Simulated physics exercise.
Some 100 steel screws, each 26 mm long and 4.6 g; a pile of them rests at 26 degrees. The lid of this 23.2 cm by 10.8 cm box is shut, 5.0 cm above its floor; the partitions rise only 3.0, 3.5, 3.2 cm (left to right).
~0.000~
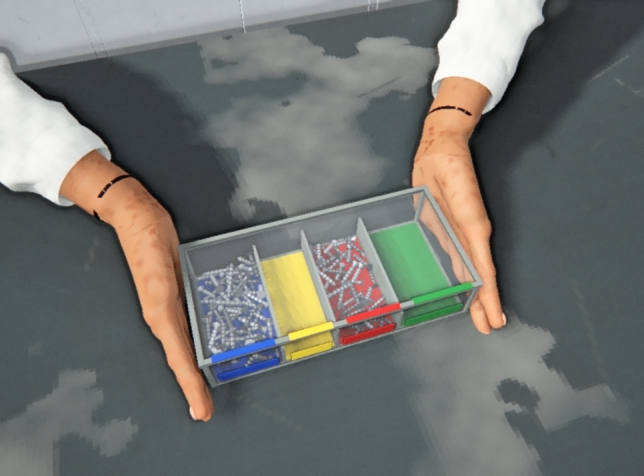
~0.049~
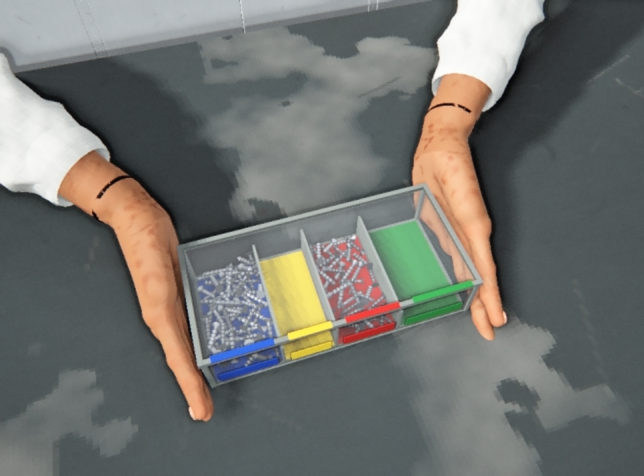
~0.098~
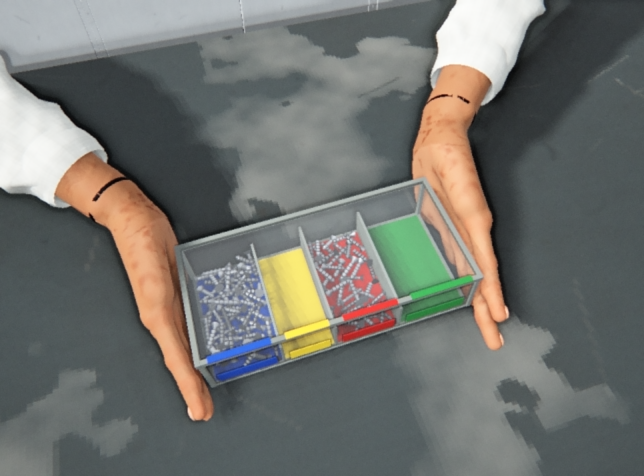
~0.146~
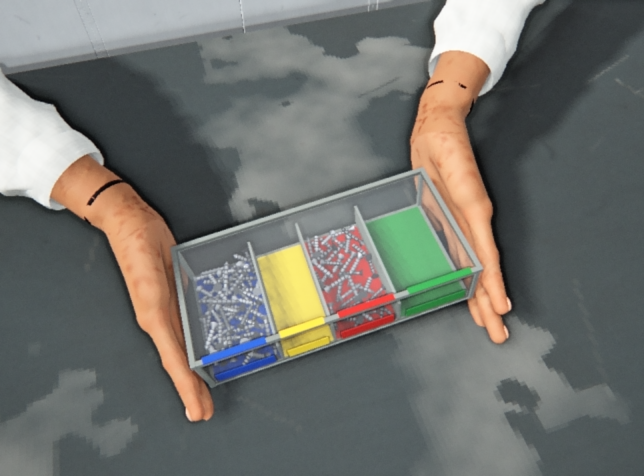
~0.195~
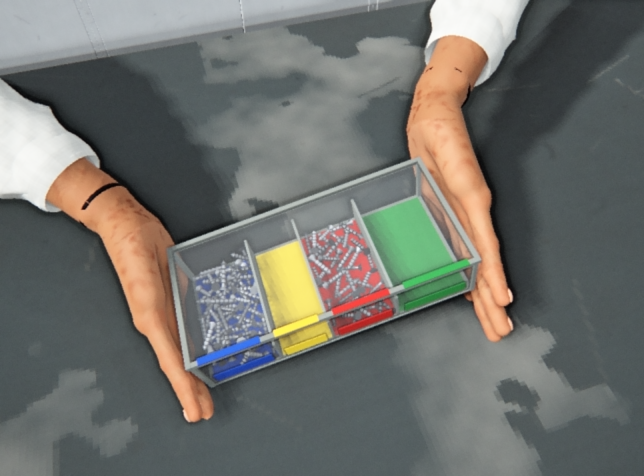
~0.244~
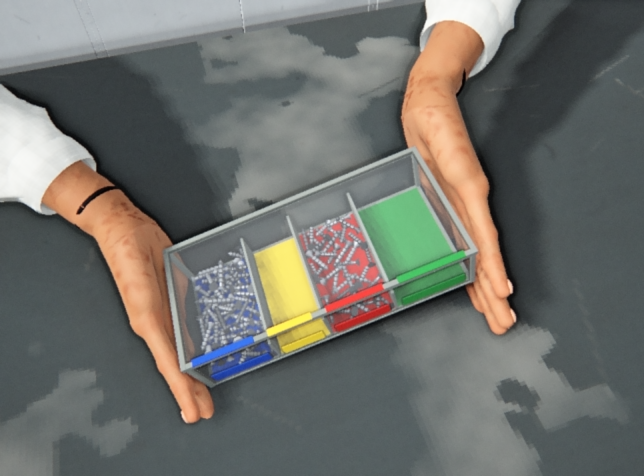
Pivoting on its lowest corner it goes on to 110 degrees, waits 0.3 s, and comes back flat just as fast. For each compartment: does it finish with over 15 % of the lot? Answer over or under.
Red: Under, blue: Over, green: Under, yellow: Under.
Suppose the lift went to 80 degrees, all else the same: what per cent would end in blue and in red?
In that case blue 65; red 35.
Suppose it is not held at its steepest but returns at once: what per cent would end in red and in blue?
In that case red 5; blue 90.
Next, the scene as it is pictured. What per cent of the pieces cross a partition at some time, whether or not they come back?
Some 40 per cent.
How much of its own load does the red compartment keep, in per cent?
About 0 per cent.
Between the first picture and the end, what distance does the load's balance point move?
Roughly 5.0 cm.
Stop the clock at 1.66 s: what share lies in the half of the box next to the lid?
About 60 per cent.
After 1.66 s, tilt 110 degrees; red 15 %, blue 80 %, yellow 10 %.
After 2.60 s, tilt 56 degrees; blue 100 %.
After 3.53 s, tilt 0 degrees; blue 100 %.
At rest (3.9 s), red 0 %, blue 100 %, green 0 %, yellow 0 %.
